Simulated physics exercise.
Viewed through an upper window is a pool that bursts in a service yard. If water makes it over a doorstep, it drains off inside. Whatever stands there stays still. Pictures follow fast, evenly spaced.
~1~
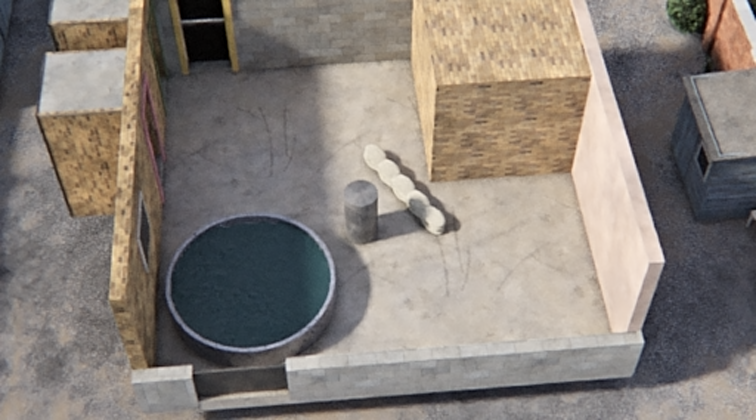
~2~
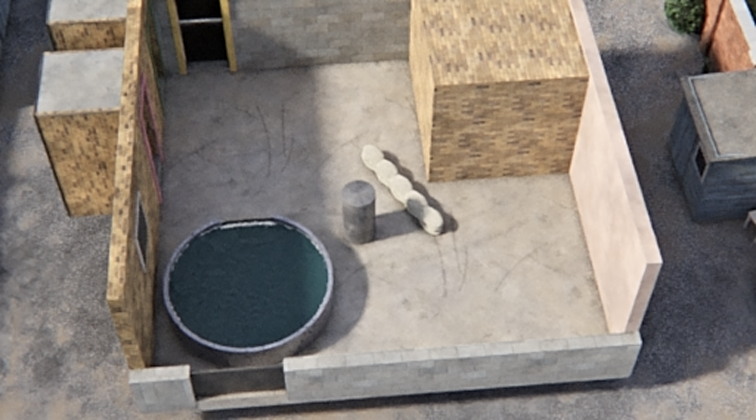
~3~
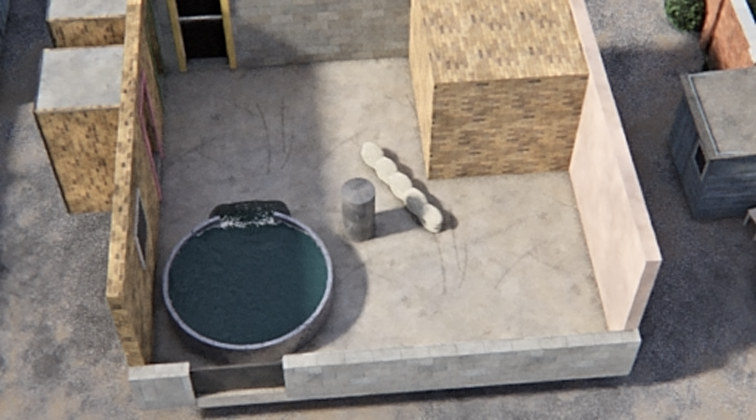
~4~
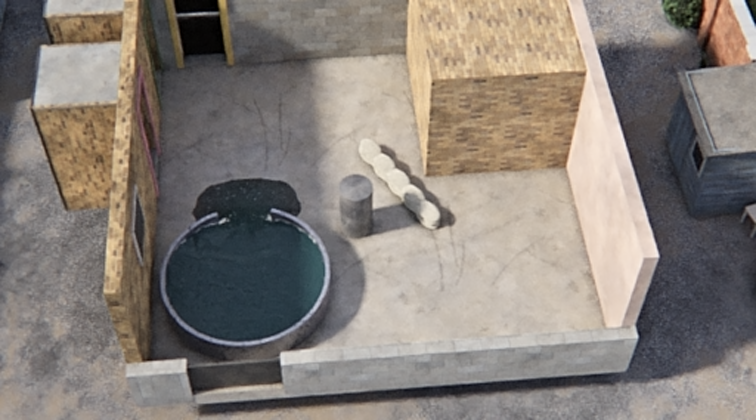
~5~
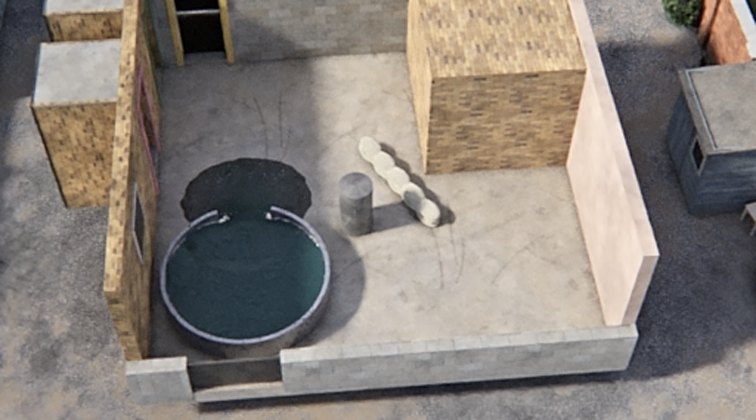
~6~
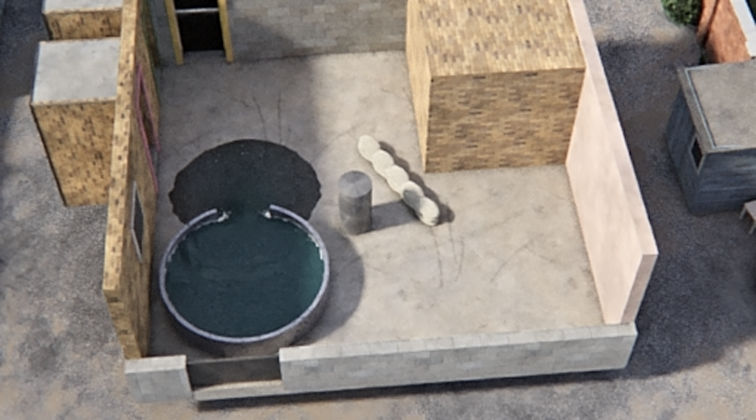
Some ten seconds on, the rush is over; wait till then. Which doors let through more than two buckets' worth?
Pink door: Up to two buckets, yellow door: Above two buckets, green door: Above two buckets.
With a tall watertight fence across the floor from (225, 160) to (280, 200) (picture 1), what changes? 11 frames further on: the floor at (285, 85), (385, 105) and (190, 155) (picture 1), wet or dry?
The first is still bare, the second still bare and the third inundated.
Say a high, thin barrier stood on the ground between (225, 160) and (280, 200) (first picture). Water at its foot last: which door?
The one in yellow.
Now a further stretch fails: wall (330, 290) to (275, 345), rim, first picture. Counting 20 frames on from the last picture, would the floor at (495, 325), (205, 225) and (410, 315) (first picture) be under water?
The three spots, in order, are inundated, spared and inundated.
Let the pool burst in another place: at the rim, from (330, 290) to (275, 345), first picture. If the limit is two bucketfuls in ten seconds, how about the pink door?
Result for the pink door: It lets in too little.
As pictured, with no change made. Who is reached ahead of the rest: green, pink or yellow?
I'd say the pink-painted one.
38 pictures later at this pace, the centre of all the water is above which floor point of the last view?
Near (264, 192).
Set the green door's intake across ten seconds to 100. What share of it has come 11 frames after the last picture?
Something like 0 in a hundred.
A moment on, water covers 20 % of the floor; the pink door wet at the sill, nothing in, the yellow door not reached, the green door not reached.
Next, water covers 35 % of the floor; the pink door wet at the sill, nothing in, the yellow door wet at the sill, nothing in, the green door wet at the sill, nothing in.
Then, water covers 40 % of the floor; the pink door wet at the sill, nothing in, the yellow door over two buckets in, the green door under two buckets in.
Later, water covers 45 % of the floor; the pink door wet at the sill, nothing in, the yellow door far over two buckets in, the green door over two buckets in.
In the end, water covers 65 % of the floor; the pink door wet at the sill, nothing in, the yellow door far over two buckets in, the green door over two buckets in.
